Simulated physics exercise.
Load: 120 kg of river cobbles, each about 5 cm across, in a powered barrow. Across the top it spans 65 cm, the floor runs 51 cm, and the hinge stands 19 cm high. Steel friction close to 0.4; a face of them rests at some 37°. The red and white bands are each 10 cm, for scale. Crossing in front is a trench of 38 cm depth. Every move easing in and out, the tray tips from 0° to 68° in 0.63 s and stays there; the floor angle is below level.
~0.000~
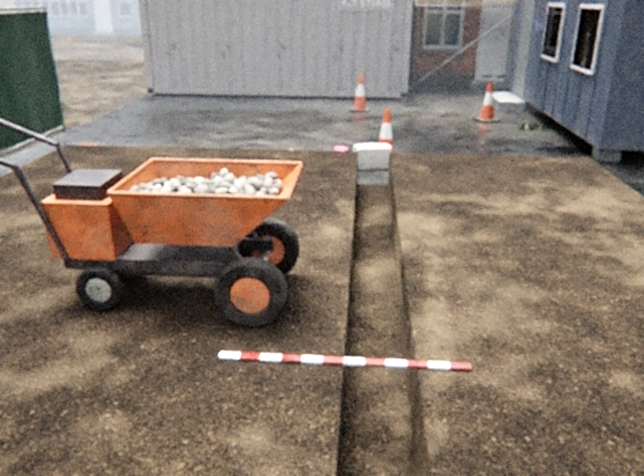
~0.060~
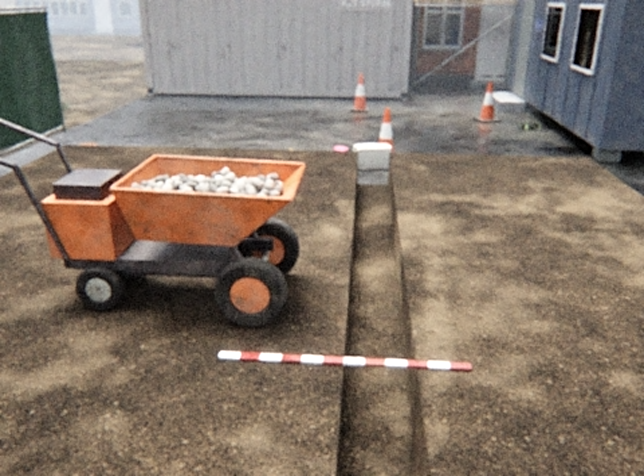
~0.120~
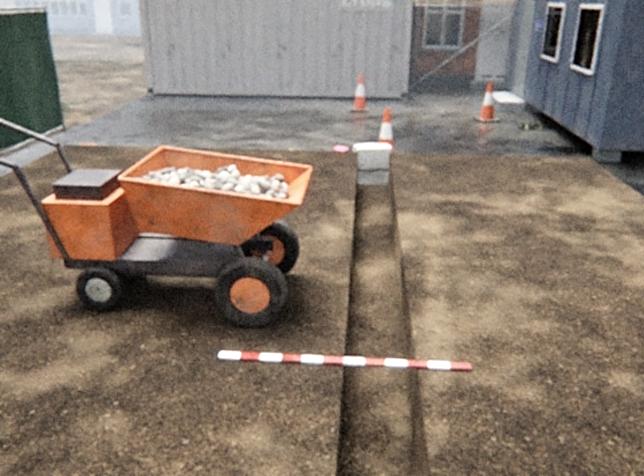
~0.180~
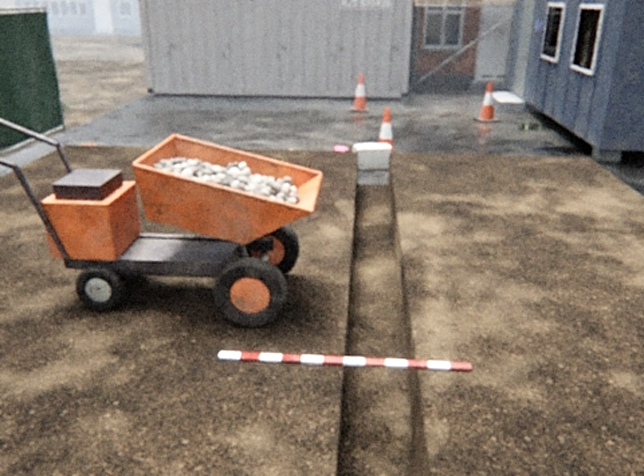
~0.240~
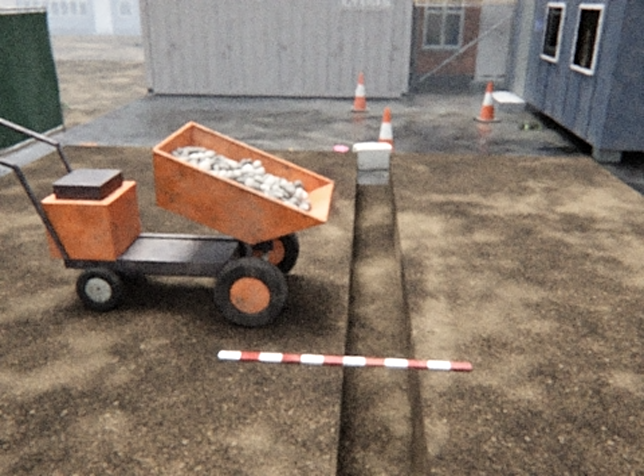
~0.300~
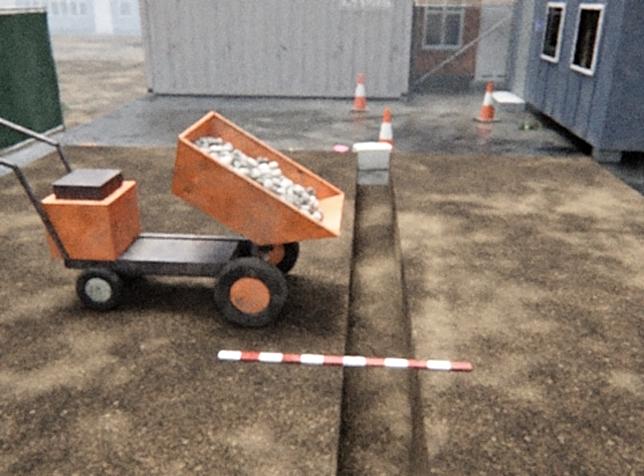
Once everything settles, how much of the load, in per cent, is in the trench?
Once it settles, about 55 per cent of the load is there.
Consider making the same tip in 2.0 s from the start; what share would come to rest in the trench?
That would give about 80 percent.
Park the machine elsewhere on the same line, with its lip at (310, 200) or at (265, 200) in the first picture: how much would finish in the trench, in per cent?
30 % and 80 %.
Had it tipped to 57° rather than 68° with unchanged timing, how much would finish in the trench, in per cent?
Roughly 70 percent.
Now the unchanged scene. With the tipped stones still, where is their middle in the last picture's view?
Roughly (402, 342), I'd say.
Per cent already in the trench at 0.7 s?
Approx. 25 % of the load.
After 0.5 s the floor is at 57°; 100 % in the tray; the foremost stones are at (349, 252).
After 0.7 s the floor is at 68°; 73 % in the tray, 25 % in the trench, 3 % past the trench; the foremost stones are at (422, 309).
After 1.1 s the floor is at 68°; 11 % in the tray, 45 % in the trench, 44 % past the trench; the foremost stones are at (557, 314).
After 3.0 s the floor is at 68°; 0 % in the tray, 55 % in the trench, 45 % past the trench; the foremost stones are past the picture's edge.
